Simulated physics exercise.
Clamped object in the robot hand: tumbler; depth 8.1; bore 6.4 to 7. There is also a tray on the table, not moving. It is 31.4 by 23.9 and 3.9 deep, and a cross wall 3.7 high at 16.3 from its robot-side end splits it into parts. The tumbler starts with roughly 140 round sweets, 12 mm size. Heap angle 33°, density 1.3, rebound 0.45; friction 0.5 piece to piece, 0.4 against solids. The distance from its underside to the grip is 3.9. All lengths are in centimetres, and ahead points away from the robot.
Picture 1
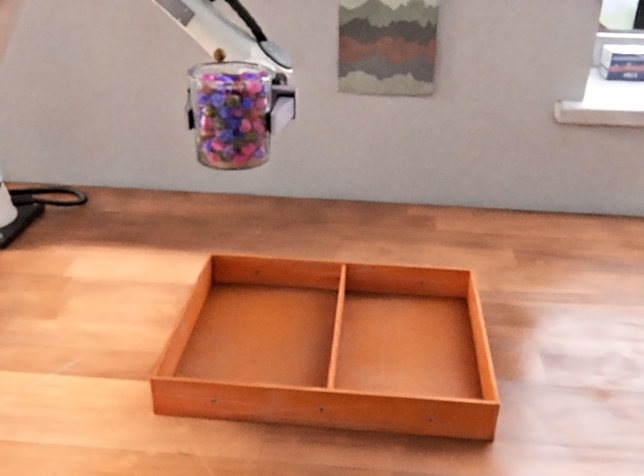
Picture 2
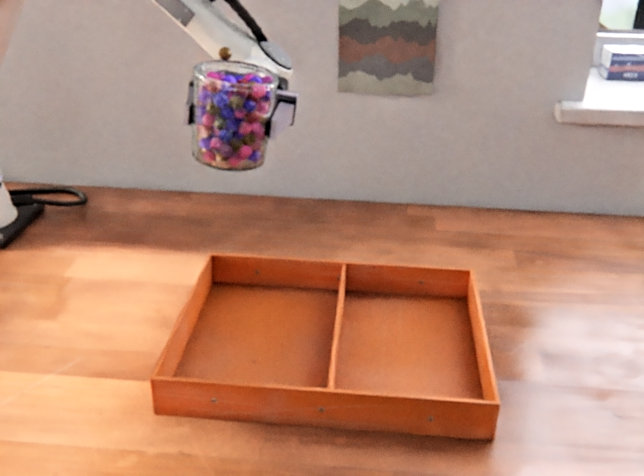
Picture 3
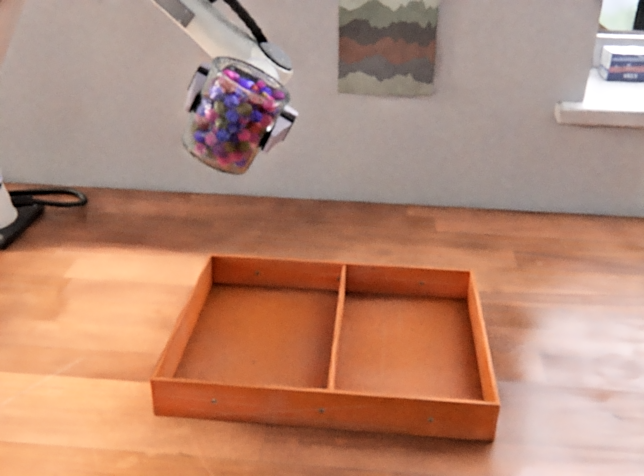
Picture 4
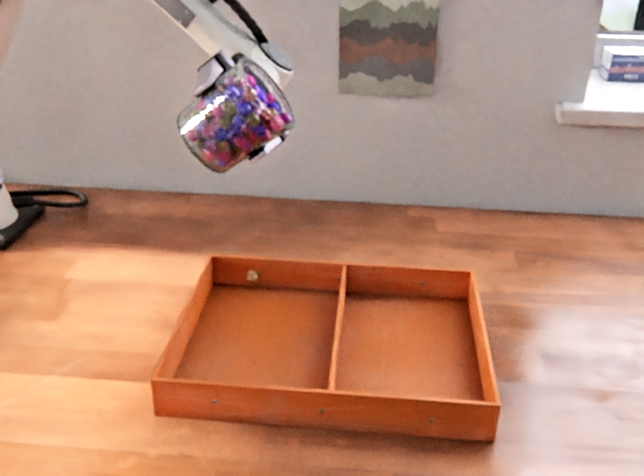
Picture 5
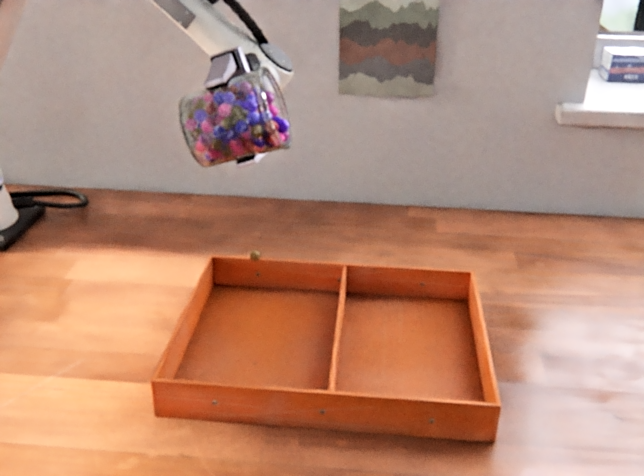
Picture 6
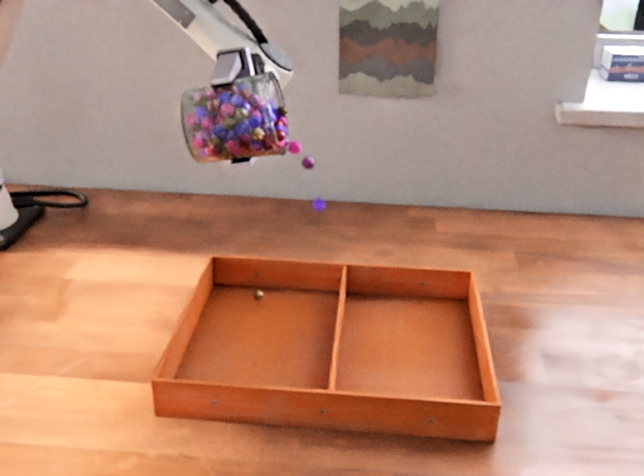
Above a wooden table with a divided orange-brown tray, a robot arm gradually tilted a clear container of colourful little balls toward the right, and a few dropped out, one landing in the tray's left section.
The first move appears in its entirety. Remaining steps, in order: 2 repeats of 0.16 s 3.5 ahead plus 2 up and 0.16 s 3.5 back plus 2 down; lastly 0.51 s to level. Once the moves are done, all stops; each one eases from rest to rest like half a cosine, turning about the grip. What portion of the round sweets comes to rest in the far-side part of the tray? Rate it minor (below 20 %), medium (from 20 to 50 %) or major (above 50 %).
Rated: Medium.
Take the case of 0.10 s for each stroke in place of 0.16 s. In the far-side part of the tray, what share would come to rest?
The share would be near 75 %.
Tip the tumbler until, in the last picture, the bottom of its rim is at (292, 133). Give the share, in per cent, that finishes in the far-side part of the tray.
Somewhere around 10 %.
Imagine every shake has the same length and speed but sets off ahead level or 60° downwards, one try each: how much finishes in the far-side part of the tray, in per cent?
Estimates, in order: 30 % then 5 %.
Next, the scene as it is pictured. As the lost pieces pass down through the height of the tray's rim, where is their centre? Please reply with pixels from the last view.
Centre: Roughly (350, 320).
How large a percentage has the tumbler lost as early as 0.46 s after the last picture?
I'd say some 35 percent.
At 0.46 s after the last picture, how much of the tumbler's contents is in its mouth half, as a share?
About 55 percent.
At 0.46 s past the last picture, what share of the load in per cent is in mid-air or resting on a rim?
My guess is some 1 in a hundred.
Then, 0.46 s later, tilted 78° forward, highest piece 28 above the table; 87 in the tumbler, 29 in the far-side part, 20 in the robot-side part, 2 in flight or on a rim.
Then, 0.92 s later, tilted 33° forward, highest piece 28 above the table; 59 in the tumbler, 45 in the far-side part, 34 in the robot-side part.
Then, 1.35 s later, level, highest piece 27 above the table; 59 in the tumbler, 45 in the far-side part, 34 in the robot-side part.
Then, 2.40 s later, level, highest piece 27 above the table; 59 in the tumbler, 45 in the far-side part, 34 in the robot-side part.
At rest, 59 in the tumbler, 45 in the far-side part, 34 in the robot-side part. That is 33 % in the far-side part of the tray.
